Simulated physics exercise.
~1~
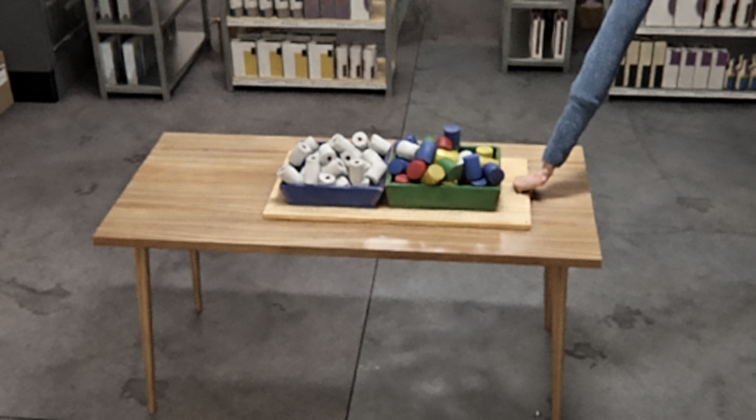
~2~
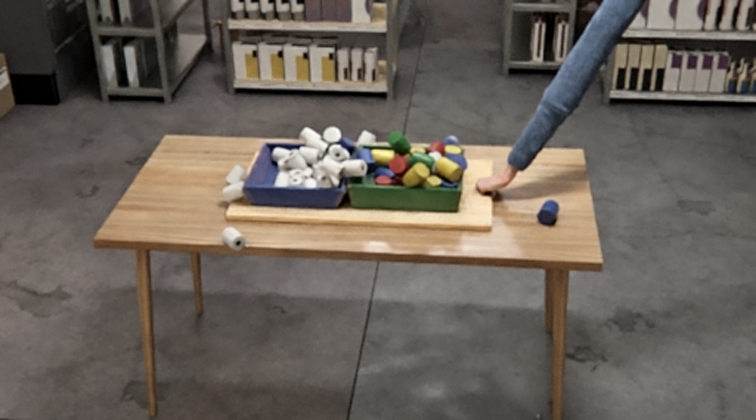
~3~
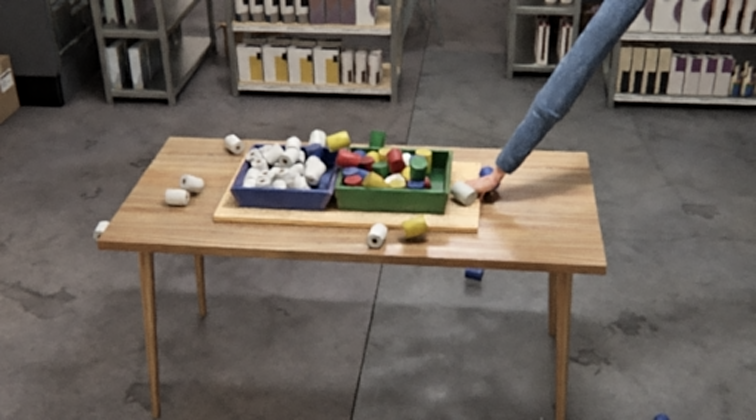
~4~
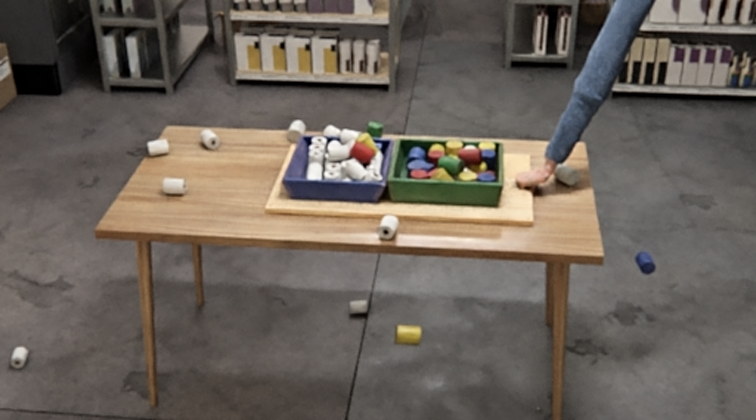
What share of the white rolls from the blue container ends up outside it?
More than one in six of the white rolls end up outside the blue container, scattered over the table and the floor.
A blue container heaped with white rolls and a green one full of colourful jars sit side by side on a pale board, on a wooden table seen from slightly above in a room with shelves behind. A hand in a blue sleeve reaches in from the right and jerks the board left and right. As the board shifts left, white rolls tumble onto the table and a blue jar drops out at the right. More rolls and jars spill, some falling to the floor. Finally the board is back to the right, with white rolls scattered around the table and floor, and both containers still holding many pieces.
